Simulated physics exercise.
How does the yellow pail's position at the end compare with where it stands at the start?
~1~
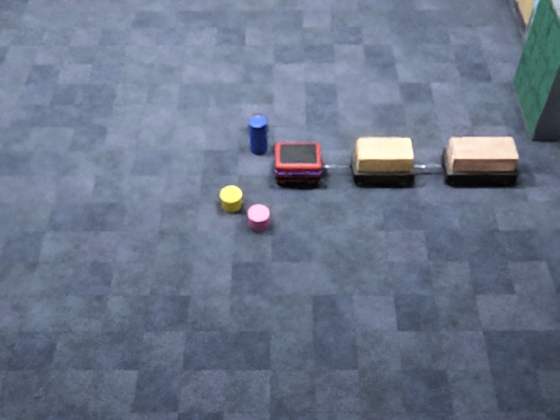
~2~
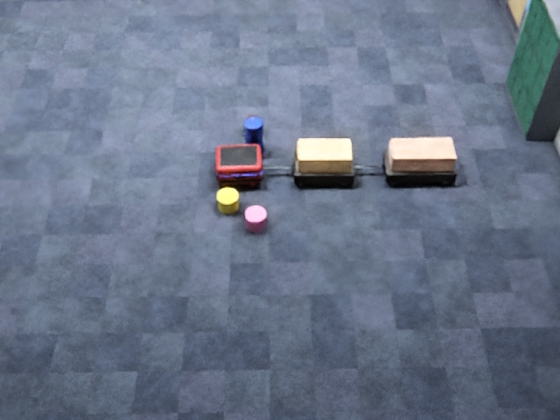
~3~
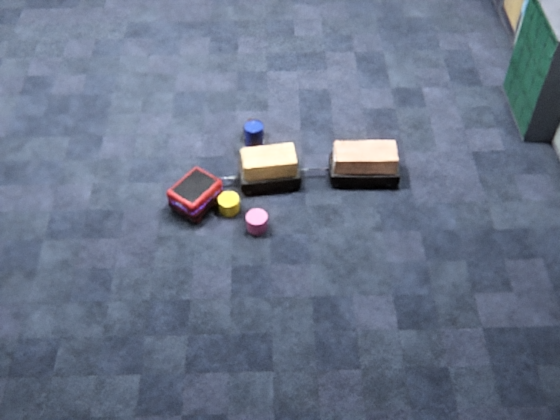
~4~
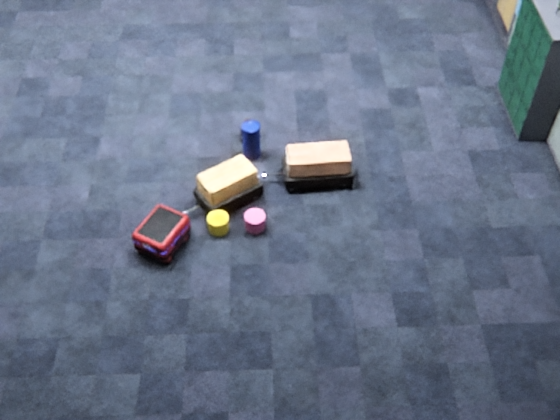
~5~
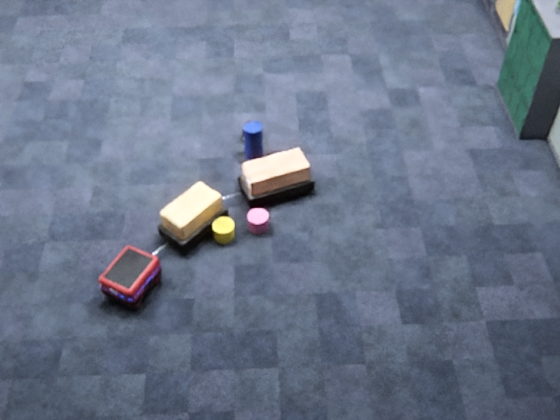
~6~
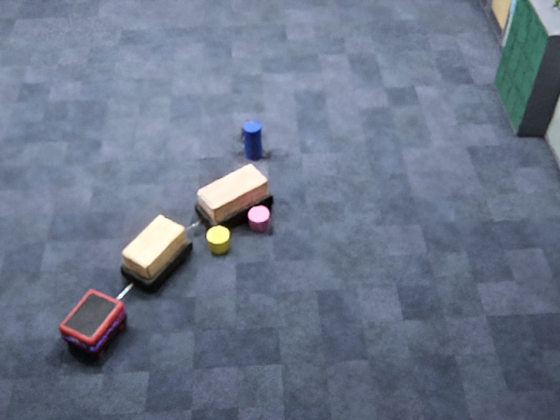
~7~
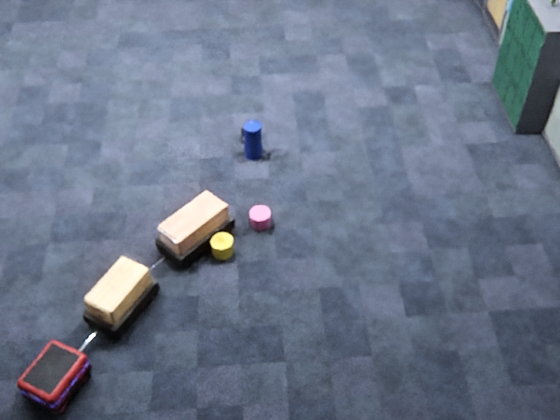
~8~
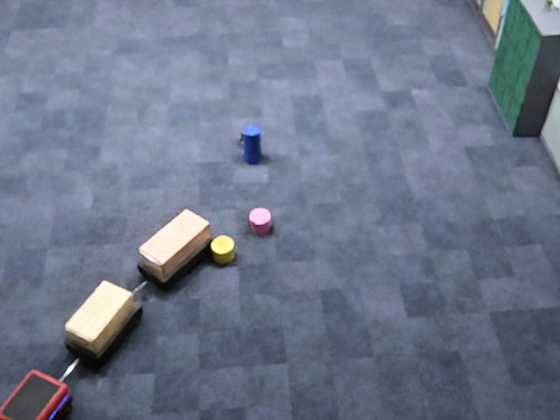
It starts slightly higher in the view than the pink pail, and it ends a short way farther down and slightly to the left of its first spot, now lower than the pink pail. It is still upright.
The clip opens on a red tug pulling two dark carts with pale, block-shaped loads across a blue-gray carpet, near a blue drum, a yellow pail and a pink pail. The tug drives left between the drum and the pails, then swings toward the lower left. The carts follow it around the bend, and the yellow pail shifts a little down the view as they pass close beside it. The train straightens out along the diagonal. It ends with the tug partly out of view at the lower left corner, while the blue drum and pink pail still stand in place.
